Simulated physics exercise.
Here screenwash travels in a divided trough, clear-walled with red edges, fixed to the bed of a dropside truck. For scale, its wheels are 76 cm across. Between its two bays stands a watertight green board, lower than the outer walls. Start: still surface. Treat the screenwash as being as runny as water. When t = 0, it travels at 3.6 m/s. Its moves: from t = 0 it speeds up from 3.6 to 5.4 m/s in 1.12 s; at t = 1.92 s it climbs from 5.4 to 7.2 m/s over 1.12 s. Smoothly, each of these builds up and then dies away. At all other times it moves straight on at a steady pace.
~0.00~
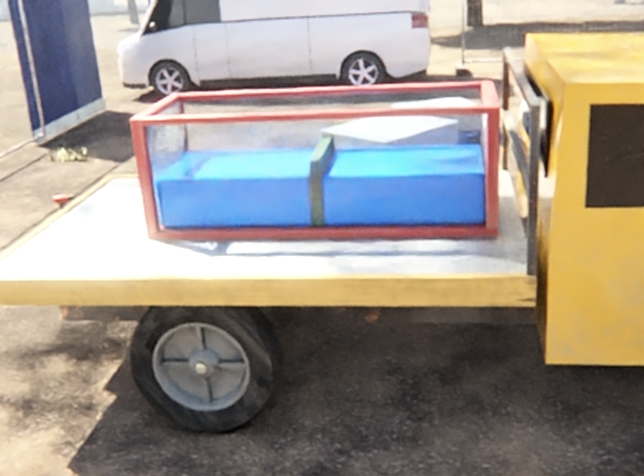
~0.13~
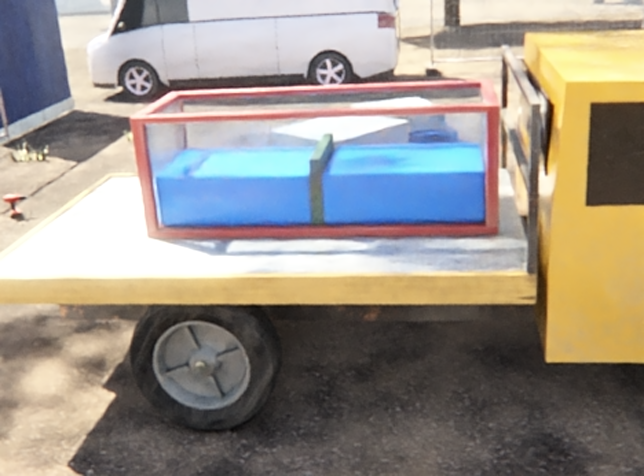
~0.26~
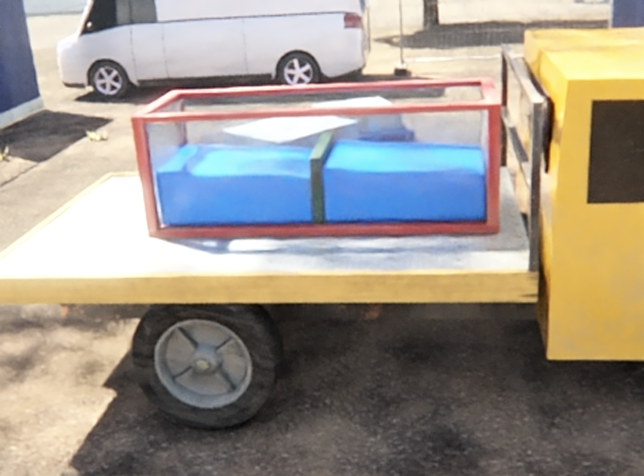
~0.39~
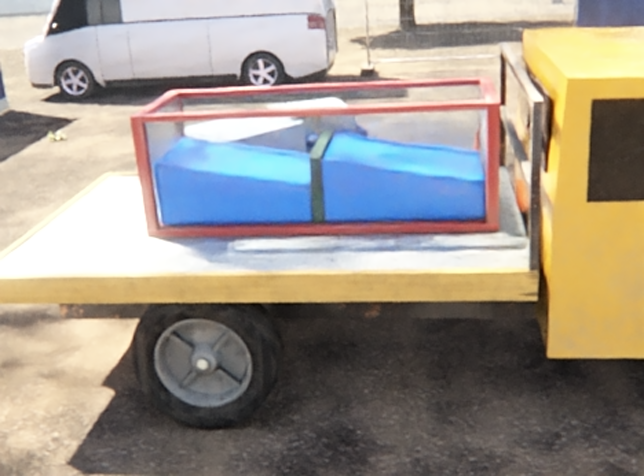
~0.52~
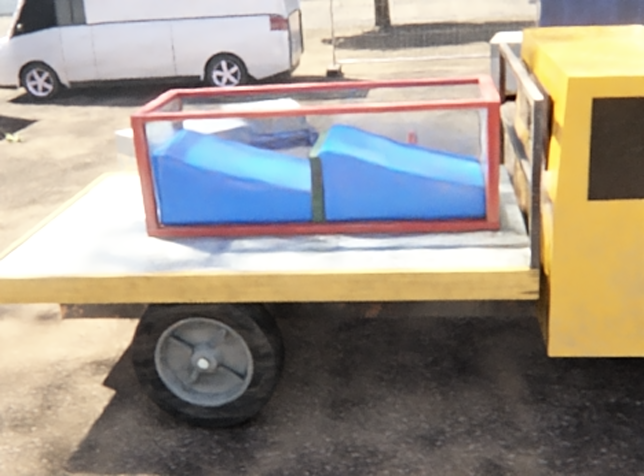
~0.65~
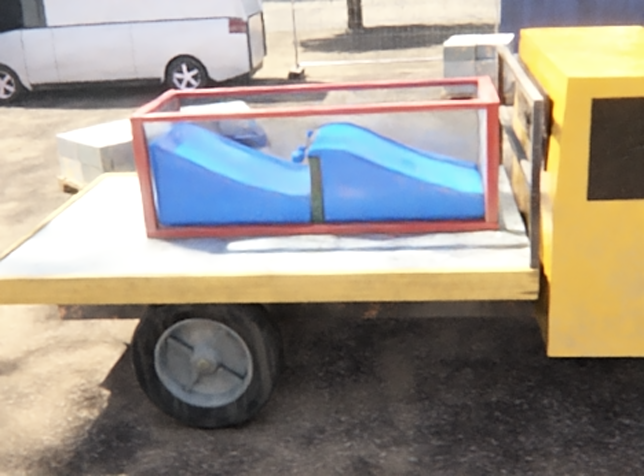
A clear-walled trough with red edges, split by a dark green divider and holding bright blue liquid, sits on the flat bed of a yellow truck, seen from the side in a sunlit paved yard. A white van stands behind, with pale blocks appearing later. The wheel turns and the background slides left as the view keeps pace, while the level blue surface swells leftward in both compartments.
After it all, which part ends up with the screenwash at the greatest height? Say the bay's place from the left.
The screenwash ends highest in the first one.
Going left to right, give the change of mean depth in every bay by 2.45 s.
Reading from the left, the first one is up by 2 and the second is down by 2.
Then, 1.45 s in, the mean depths from the left are 30, 27 cm.
Then, 2.45 s in, the mean depths from the left are 31, 26 cm.
Then, 3.55 s in, the mean depths from the left are 31, 26 cm.
Then, 6.03 s in, the mean depths from the left are 30, 27 cm.
